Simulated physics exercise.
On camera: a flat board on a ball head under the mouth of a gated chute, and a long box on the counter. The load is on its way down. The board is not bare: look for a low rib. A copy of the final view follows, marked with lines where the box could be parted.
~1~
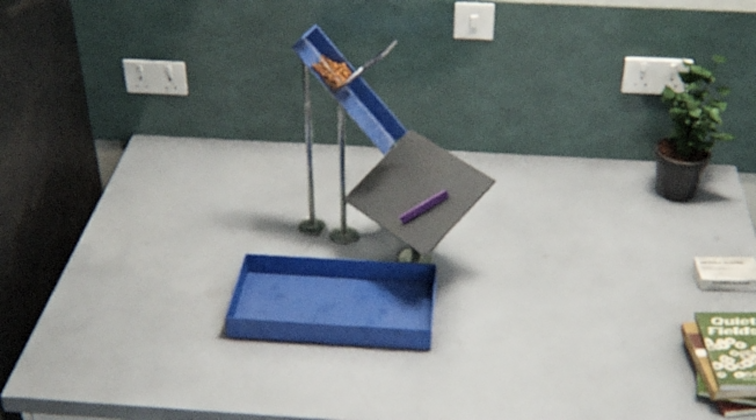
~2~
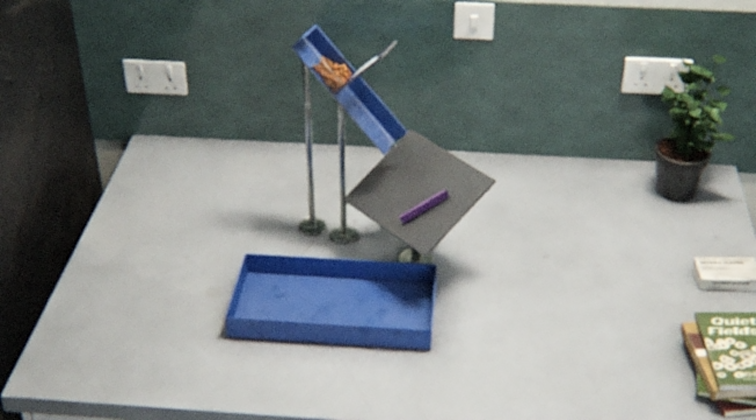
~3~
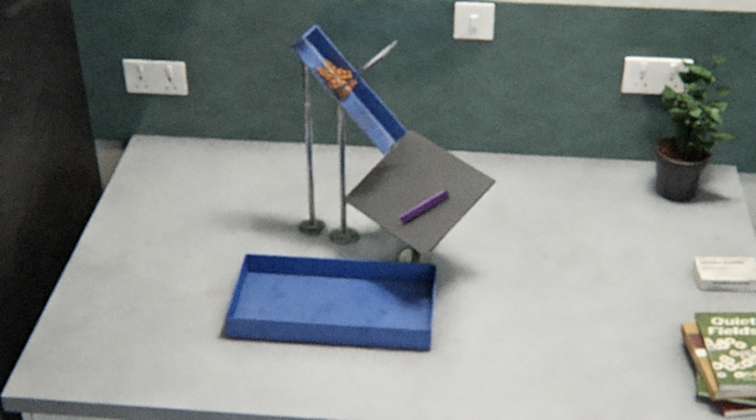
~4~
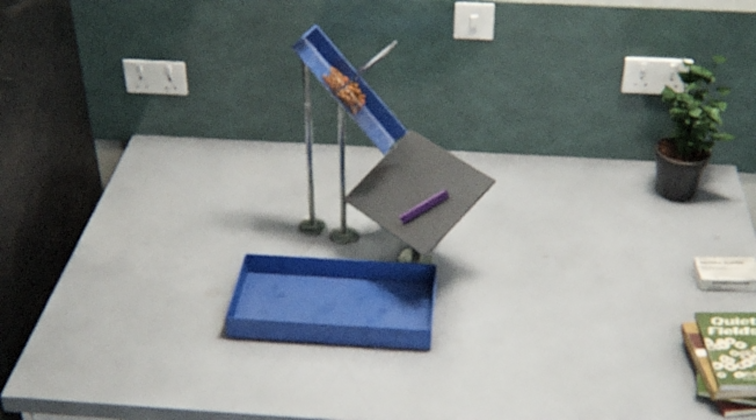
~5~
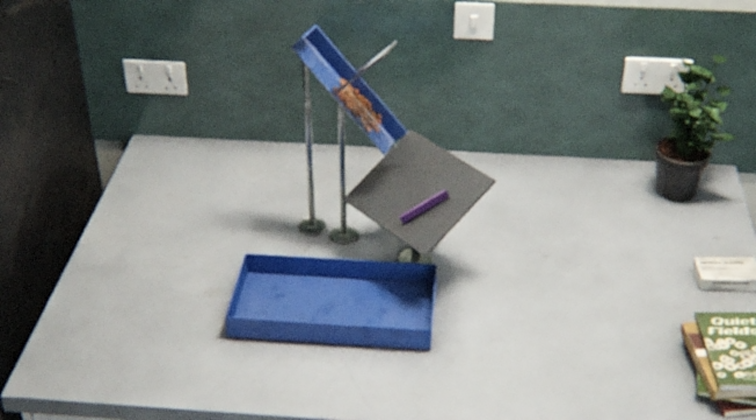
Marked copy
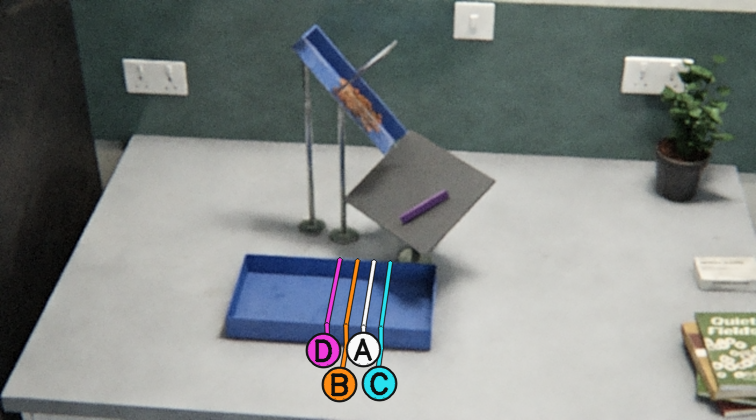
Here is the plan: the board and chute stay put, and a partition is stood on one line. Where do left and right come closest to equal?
Line B does it best.
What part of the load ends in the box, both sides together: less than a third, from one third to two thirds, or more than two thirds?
It is more than two thirds.
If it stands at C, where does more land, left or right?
Left.
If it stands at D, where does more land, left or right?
The right side.
On the marked copy, line A crosses the front rim at (363, 326); line B crosses the front rim at (346, 325); line C crosses the front rim at (381, 327); line D crosses the front rim at (327, 324).
With A, of what is caught, nearly all on the left of the divider, a small part on the right.
With B, of what is caught, about half on the left of the divider, about half on the right.
With C, of what is caught, nearly all on the left of the divider, a stray few on the right.
With D, of what is caught, a stray few on the left of the divider, nearly all on the right.
